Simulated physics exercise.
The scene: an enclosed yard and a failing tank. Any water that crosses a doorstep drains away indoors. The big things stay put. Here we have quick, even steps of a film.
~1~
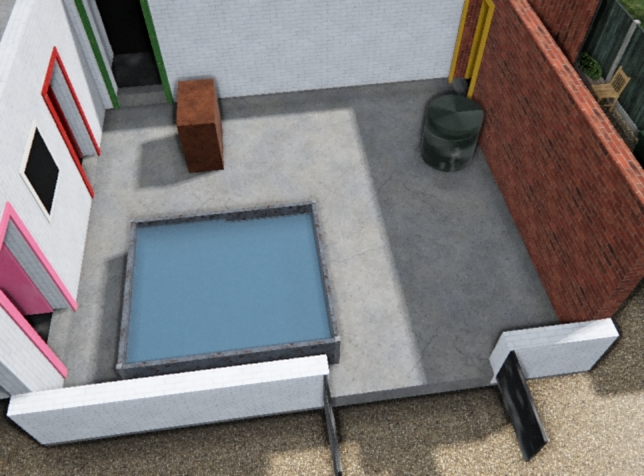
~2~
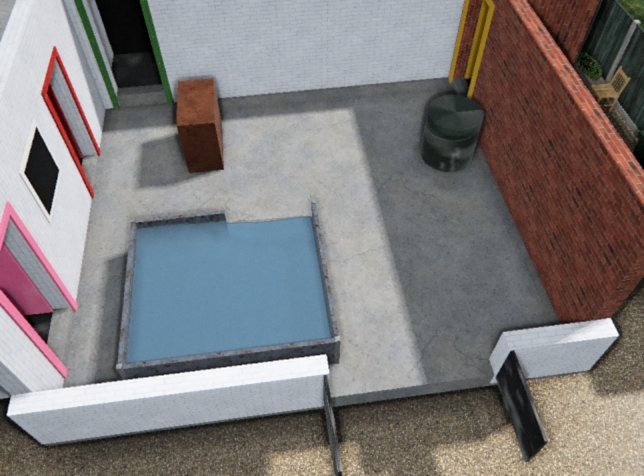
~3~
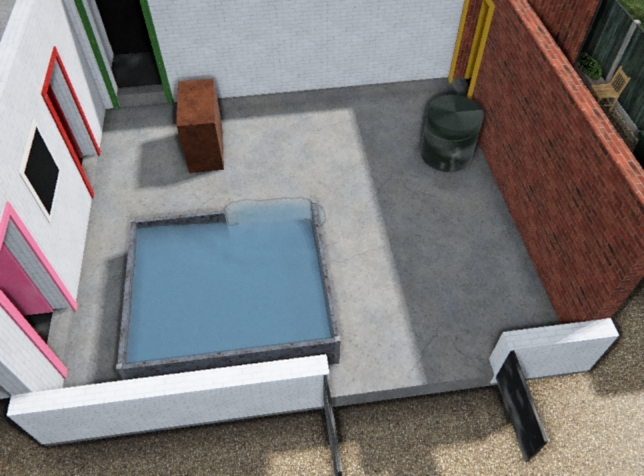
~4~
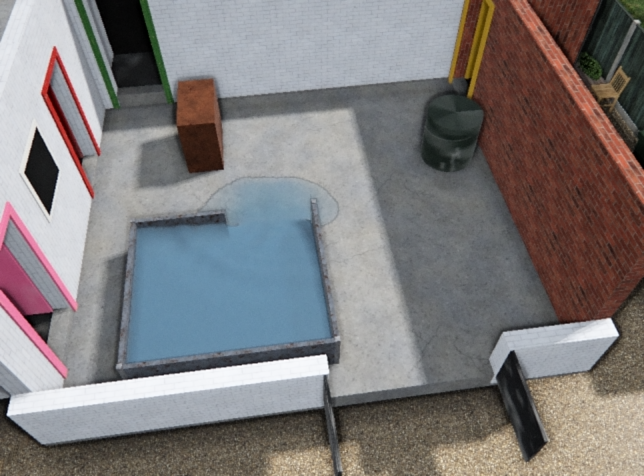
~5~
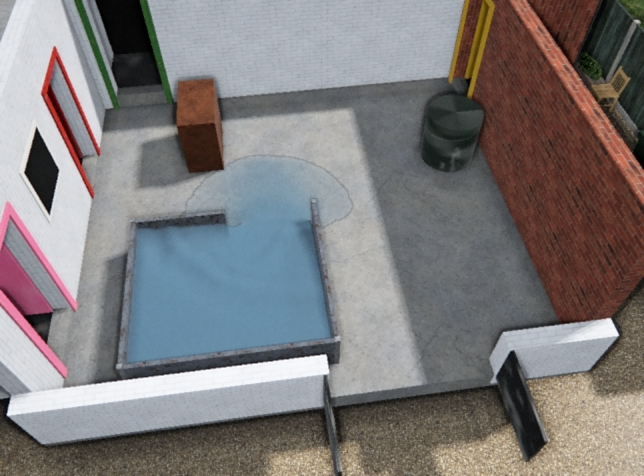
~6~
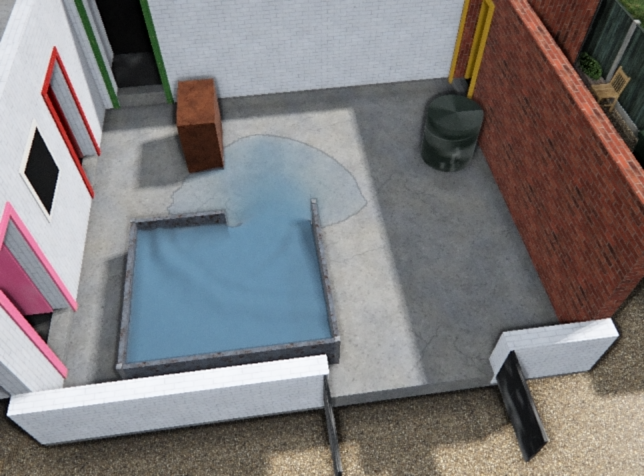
Blue water in a low, square tank poured out through a gap that opened in its far wall, then fanned across the grey yard floor in a widening, rounded sheet toward the brown block.
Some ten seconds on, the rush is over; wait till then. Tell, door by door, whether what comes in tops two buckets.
In turn, the pink door keeps to two buckets or fewer; the red door tops two buckets; the yellow door tops two buckets; the green door keeps to two buckets or fewer.
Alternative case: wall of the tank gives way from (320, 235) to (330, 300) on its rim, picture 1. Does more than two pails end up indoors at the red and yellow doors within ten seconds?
In that setup the red door keeps within bounds, but the yellow door keeps within bounds.
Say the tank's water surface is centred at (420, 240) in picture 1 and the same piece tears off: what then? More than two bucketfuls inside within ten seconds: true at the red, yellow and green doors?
Going through them, red overshoots, yellow remains below the limit and green remains below the limit.
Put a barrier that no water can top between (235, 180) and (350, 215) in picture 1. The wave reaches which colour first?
I'd pick the red-painted one.
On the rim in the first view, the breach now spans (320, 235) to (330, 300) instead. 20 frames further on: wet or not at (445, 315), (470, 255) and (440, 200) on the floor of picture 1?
So: Wetted, then wetted, then wetted.
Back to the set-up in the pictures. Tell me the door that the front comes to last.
It is the door marked pink.
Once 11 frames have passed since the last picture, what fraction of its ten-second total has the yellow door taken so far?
That share would be near 0 %.
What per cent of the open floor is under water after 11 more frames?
Around 40 percent.
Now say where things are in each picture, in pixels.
The first picture shows the tank at (228, 279) is whole and still.
In the second picture, the front is at a hidden place, out from the gap on the tank's far side.
In the third picture, water pours out on the tank's far side and has run to a hidden place.
In the fourth picture, water pours out on the tank's far side and has run to (241, 182).
In the fifth picture, water pours out on the tank's far side and has run to (253, 159).
In the sixth picture, water pours out on the tank's far side and has run to (255, 138).
A moment on, water covers 25 % of the floor; the pink door not reached, the red door not reached, the yellow door not reached, the green door not reached.
Next, water covers 40 % of the floor; the pink door not reached, the red door wet at the sill, nothing in, the yellow door not reached, the green door wet at the sill, nothing in.
Then, water covers 55 % of the floor; the pink door not reached, the red door under two buckets in, the yellow door under two buckets in, the green door wet at the sill, nothing in.
Later, water covers 75 % of the floor; the pink door wet at the sill, nothing in, the red door over two buckets in, the yellow door far over two buckets in, the green door wet at the sill, nothing in.
In the end, water covers 95 % of the floor; the pink door wet at the sill, nothing in, the red door over two buckets in, the yellow door far over two buckets in, the green door wet at the sill, nothing in.
